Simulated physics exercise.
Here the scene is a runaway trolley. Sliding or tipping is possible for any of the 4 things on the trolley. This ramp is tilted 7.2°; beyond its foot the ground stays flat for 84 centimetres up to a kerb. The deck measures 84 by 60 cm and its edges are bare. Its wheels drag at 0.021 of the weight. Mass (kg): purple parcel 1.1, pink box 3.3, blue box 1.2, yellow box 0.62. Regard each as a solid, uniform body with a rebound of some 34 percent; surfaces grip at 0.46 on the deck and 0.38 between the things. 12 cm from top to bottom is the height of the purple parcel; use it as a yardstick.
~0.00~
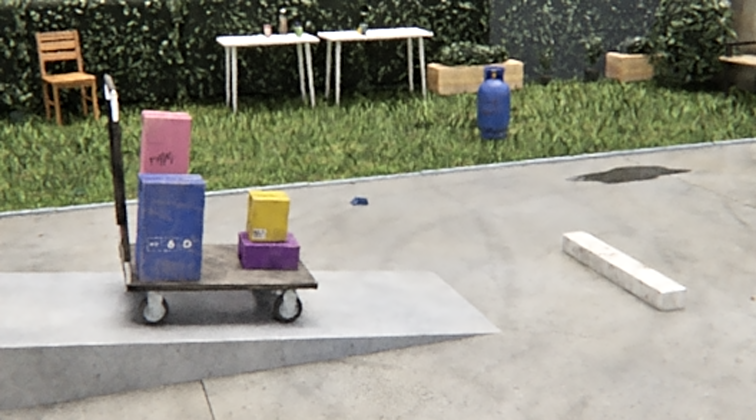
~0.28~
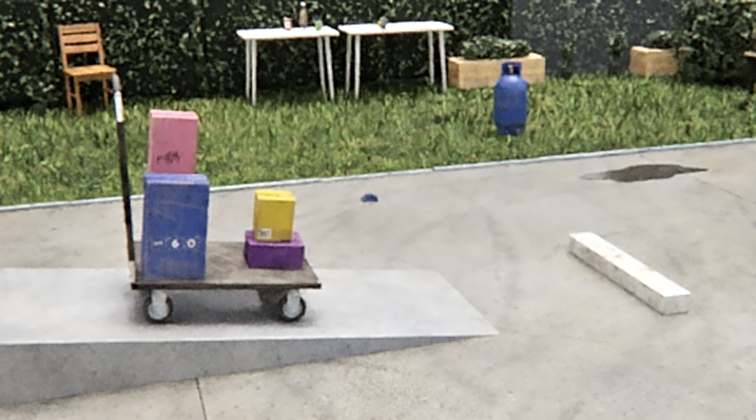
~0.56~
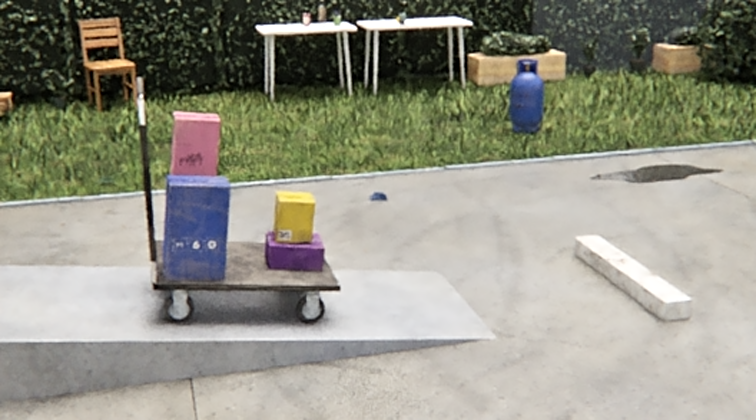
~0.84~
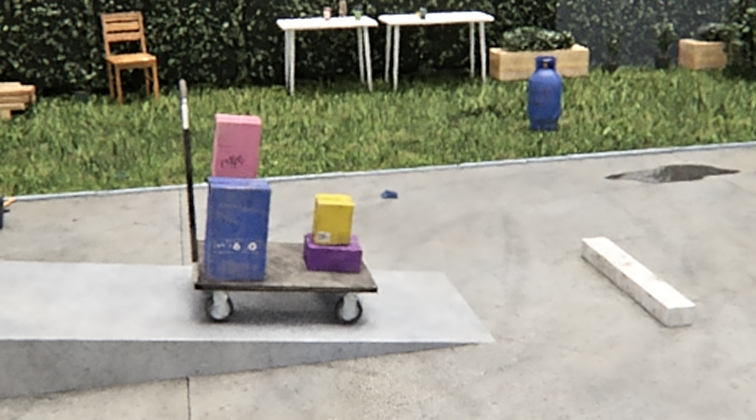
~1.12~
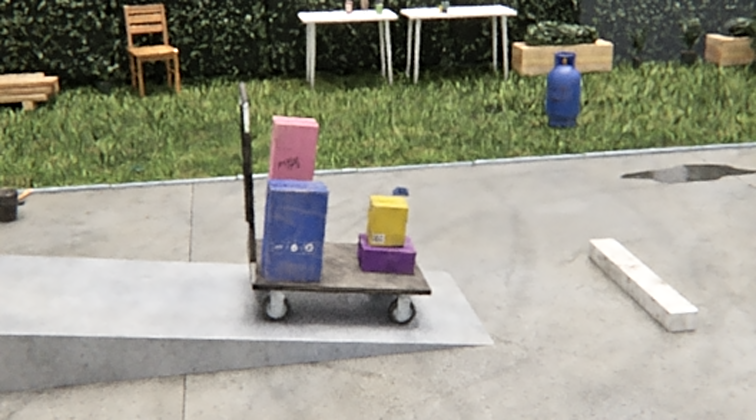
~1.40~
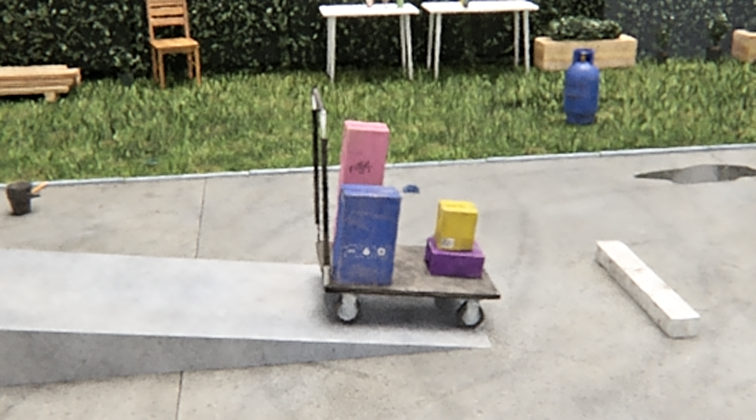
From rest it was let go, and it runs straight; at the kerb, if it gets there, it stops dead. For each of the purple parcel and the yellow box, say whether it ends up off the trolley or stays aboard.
In order: The purple parcel exits the cart; the yellow box exits the cart.
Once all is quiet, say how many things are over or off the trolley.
Count: 3.
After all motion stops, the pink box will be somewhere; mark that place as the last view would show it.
End point: Approx. (614, 228).
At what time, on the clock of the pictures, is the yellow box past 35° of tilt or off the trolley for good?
That comes at close to 2.1 seconds.
After 2.10 s, trolley at the kerb; yellow box moved 18 cm near (647, 216); purple parcel moved 15 cm near (642, 247); pink box 12° off its base.
After 2.40 s, trolley at the kerb; purple parcel and yellow box now off the trolley; pink box 61° off its base; blue box moved 23 cm.
In the end (3.1 s), off the trolley, purple parcel and yellow box; toppled on the trolley, pink box; not toppled but over 10 cm from the start, blue box. At the end, from the last picture's camera, purple parcel near (695, 266), yellow box near (735, 274).
